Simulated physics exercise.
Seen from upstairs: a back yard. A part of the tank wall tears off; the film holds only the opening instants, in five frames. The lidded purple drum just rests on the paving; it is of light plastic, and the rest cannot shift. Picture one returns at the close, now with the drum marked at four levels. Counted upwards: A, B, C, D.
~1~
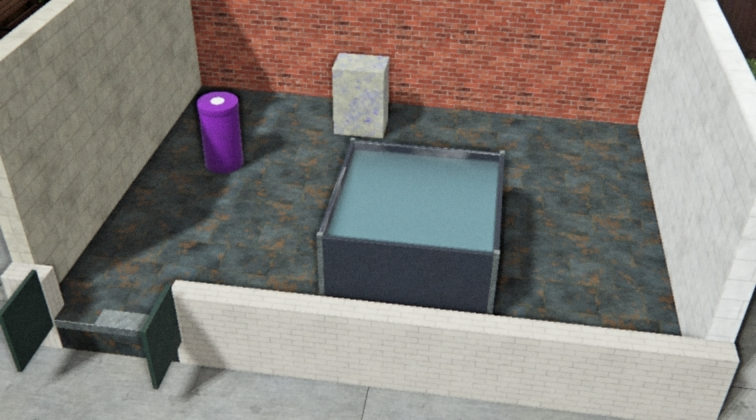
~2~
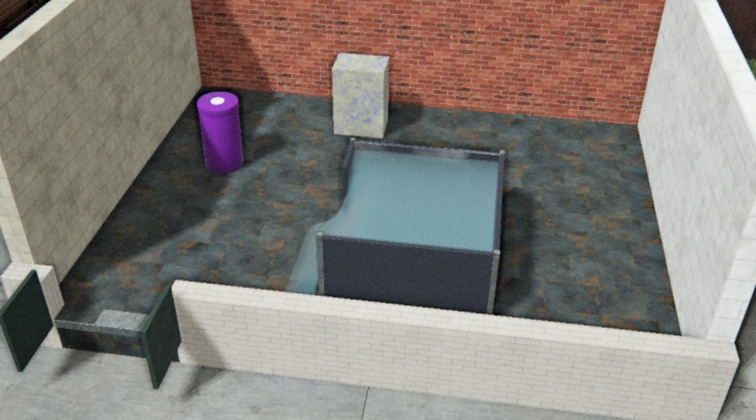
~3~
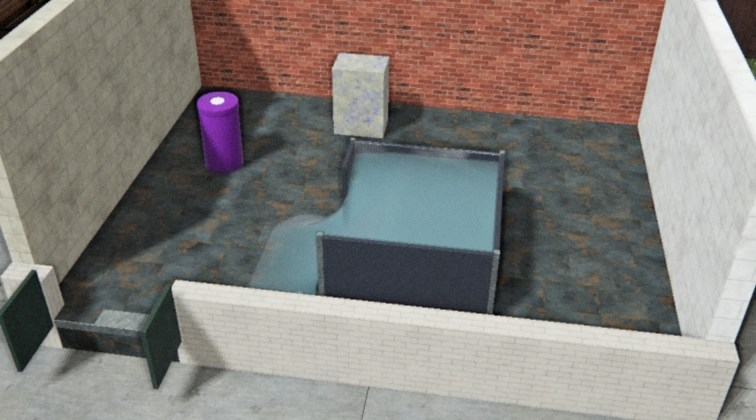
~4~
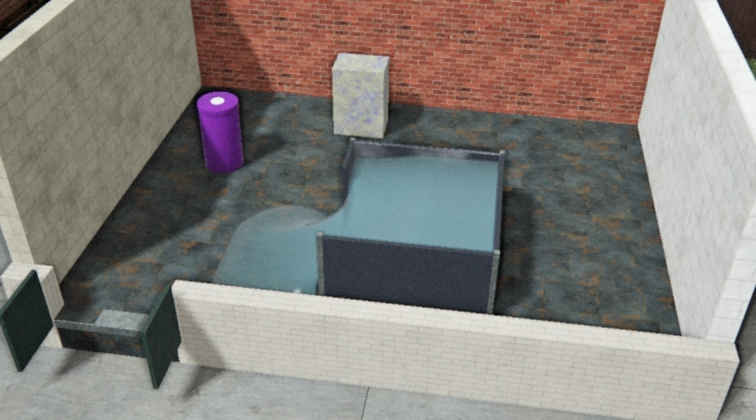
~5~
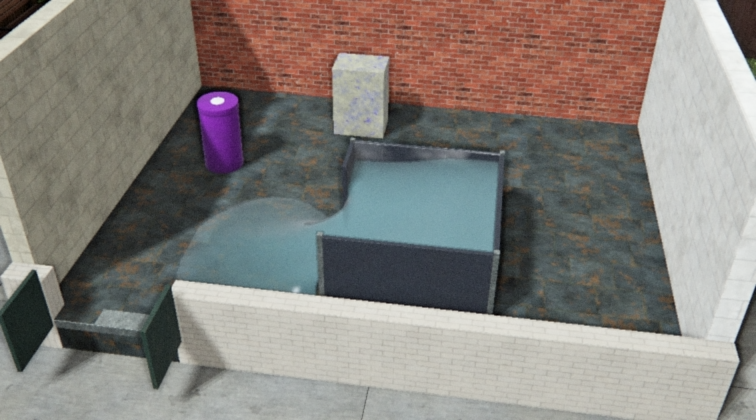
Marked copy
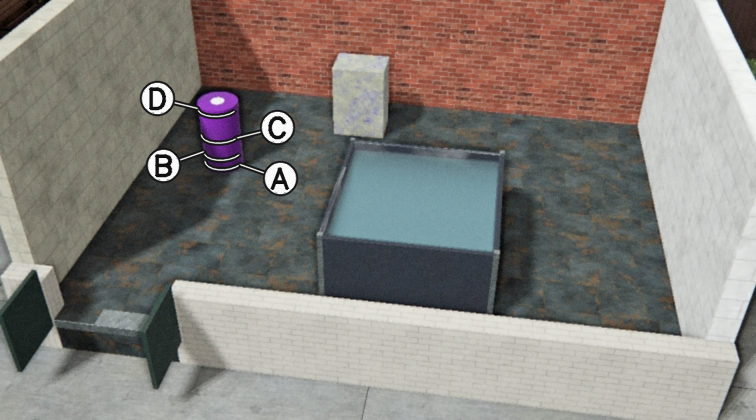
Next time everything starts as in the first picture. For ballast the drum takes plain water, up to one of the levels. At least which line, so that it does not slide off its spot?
It is C.
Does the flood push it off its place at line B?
Yes.
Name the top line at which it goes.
It is B.
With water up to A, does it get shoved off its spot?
Yes, that goes wrong.
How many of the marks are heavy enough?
Two.
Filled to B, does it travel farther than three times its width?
No, less.
On the marked copy, A at (218, 169); B at (217, 160); C at (215, 143); D at (211, 116); from the bottom up A, B, C, D.
For line A, it is pushed about 4 times its own width away.
For line B, it is pushed about its own width away.
For line C, it does not move.
For line D, it does not move.
